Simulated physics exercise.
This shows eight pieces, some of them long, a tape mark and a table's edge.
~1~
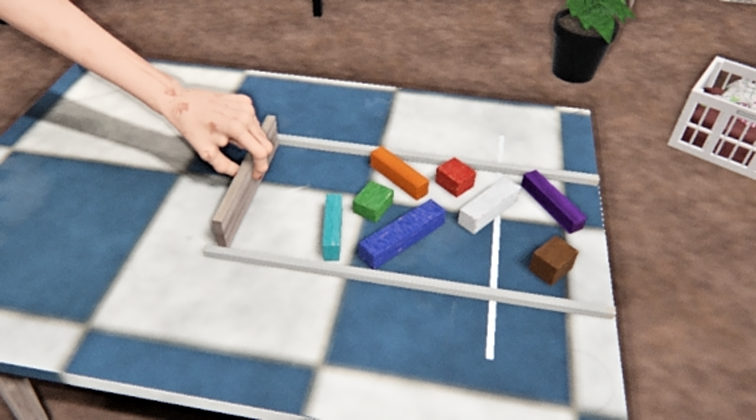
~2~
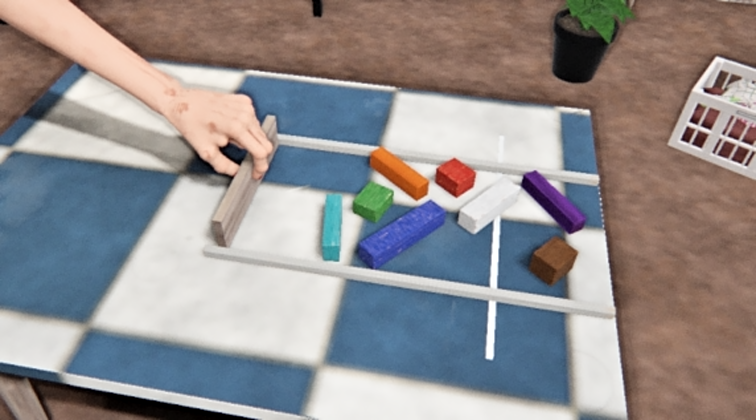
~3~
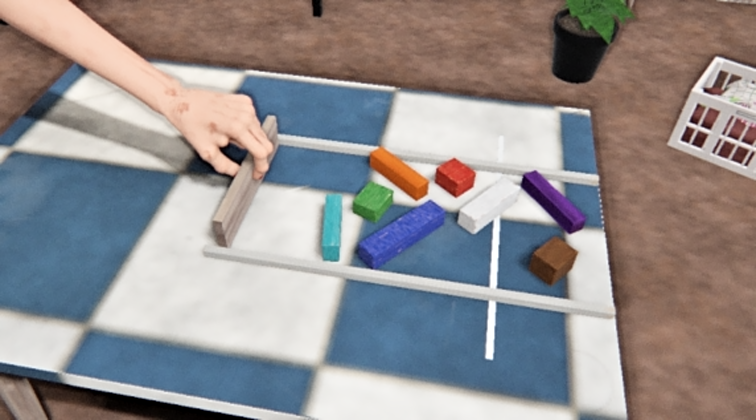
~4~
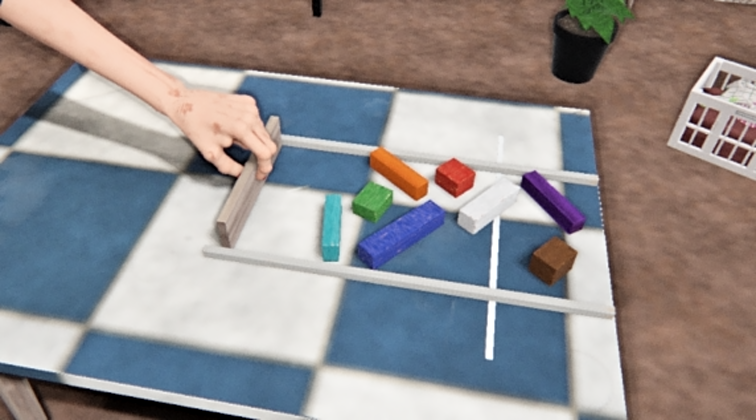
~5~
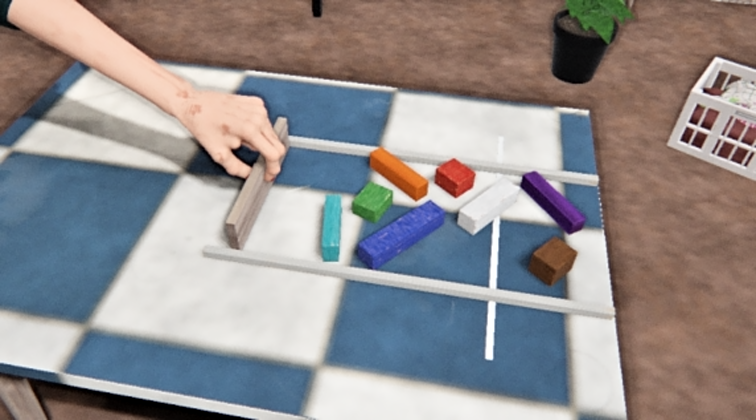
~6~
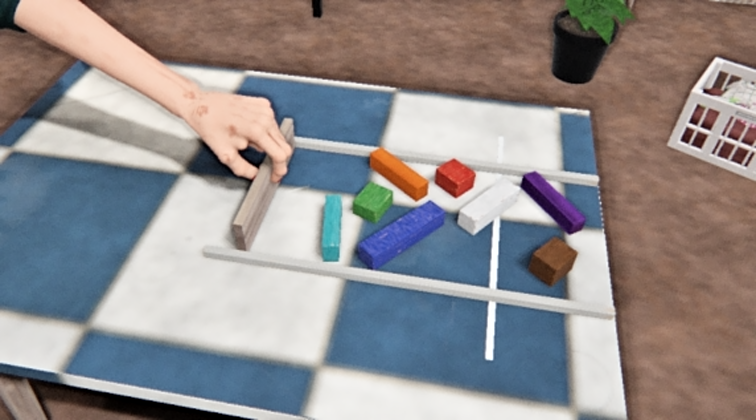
A table patterned in blue and white squares stands on a brown floor, seen from above at an angle by a still camera. Between two pale rails lie turquoise, green, blue, orange, red, white, purple and brown blocks, with a white line beneath them at right. From the left, a hand holds still, then slides an upright wooden board slightly rightward, while the blocks stay put.
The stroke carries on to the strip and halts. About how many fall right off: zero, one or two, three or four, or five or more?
Here the number that fall off is zero.
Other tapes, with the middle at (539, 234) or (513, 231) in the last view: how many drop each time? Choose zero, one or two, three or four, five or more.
One after another: One or two; none at all.
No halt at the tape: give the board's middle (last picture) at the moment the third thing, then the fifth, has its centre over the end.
Its middle is around (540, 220) and later (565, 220).
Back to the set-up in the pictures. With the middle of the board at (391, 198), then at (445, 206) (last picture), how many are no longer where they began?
By then 4, and 6.
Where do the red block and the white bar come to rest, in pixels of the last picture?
Near (541, 185) and (569, 218).
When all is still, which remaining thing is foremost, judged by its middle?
It is the purple stick.
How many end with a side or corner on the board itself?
In contact: 3.
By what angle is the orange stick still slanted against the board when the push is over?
About 30°.
A little later, none off yet; purple stick at rest near (552, 202); brown block at rest near (553, 261); white bar at rest near (489, 206).
Next, none off yet; purple stick at rest near (552, 202); brown block at rest near (553, 261); white bar moving near (492, 207).
Later still, none off yet; purple stick at rest near (552, 202); brown block at rest near (553, 261); white bar shifted about its own width near (535, 214).
When it is over, the number that fall off is zero.
